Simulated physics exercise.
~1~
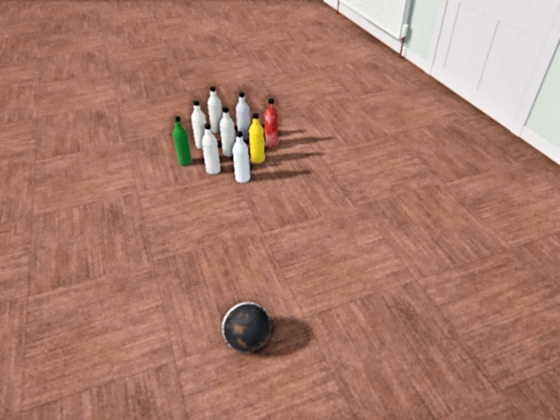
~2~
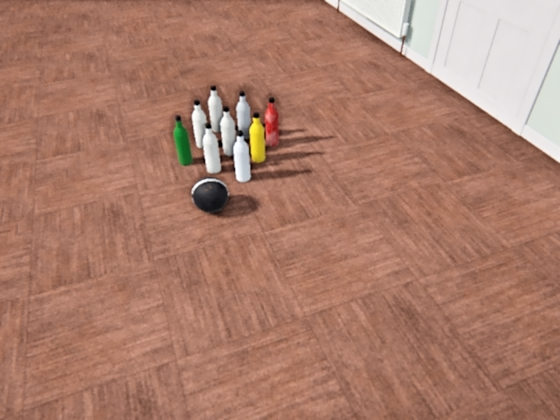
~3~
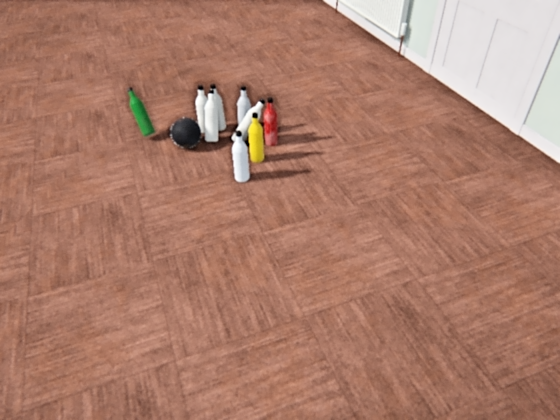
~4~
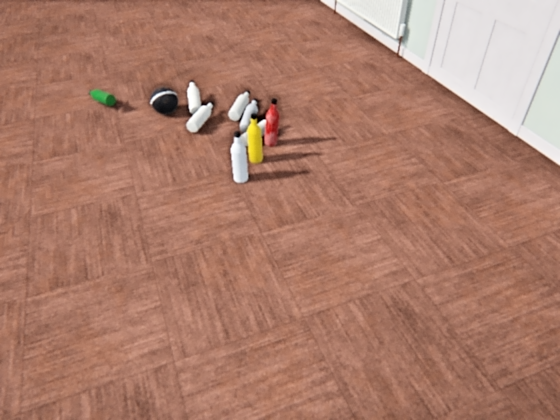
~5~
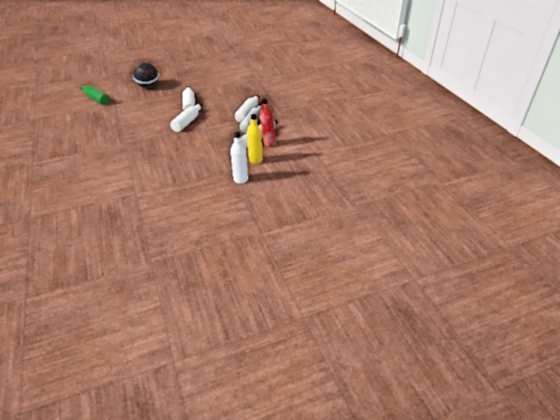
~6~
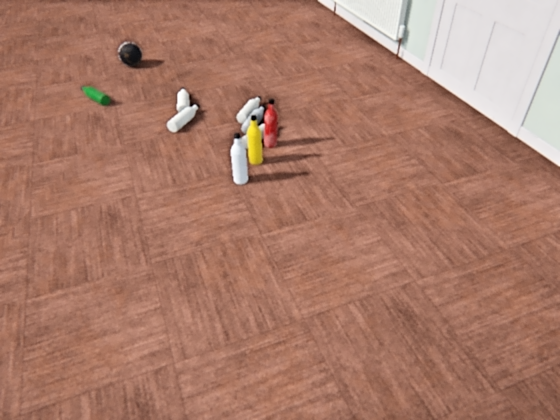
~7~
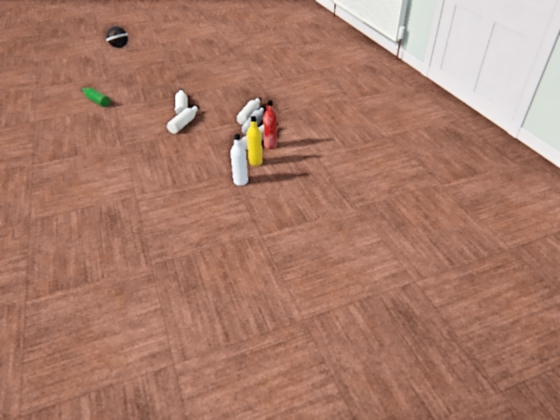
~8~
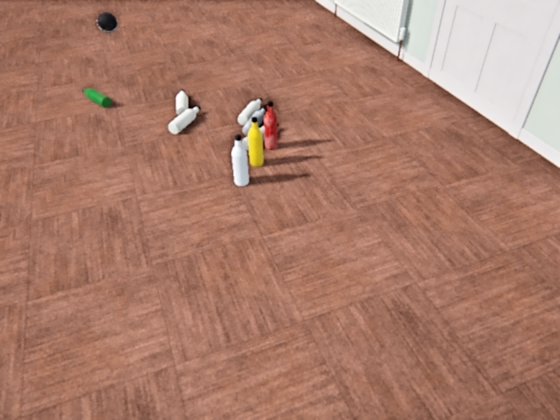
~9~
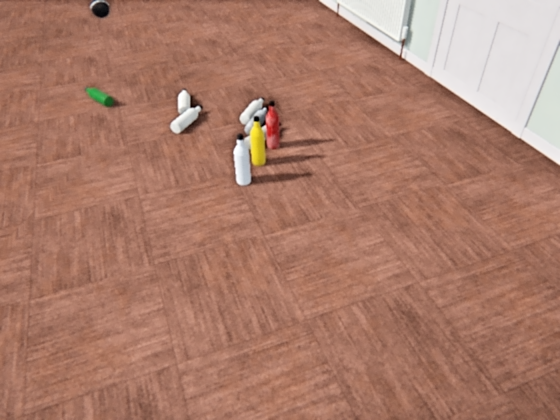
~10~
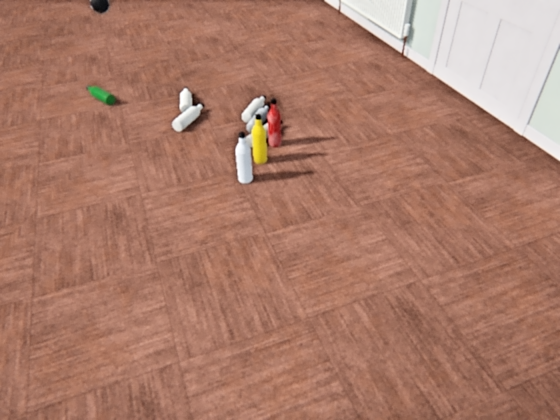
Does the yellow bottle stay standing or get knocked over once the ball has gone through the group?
The yellow bottle stays standing, still upright beside the nearest white bottle at the end.
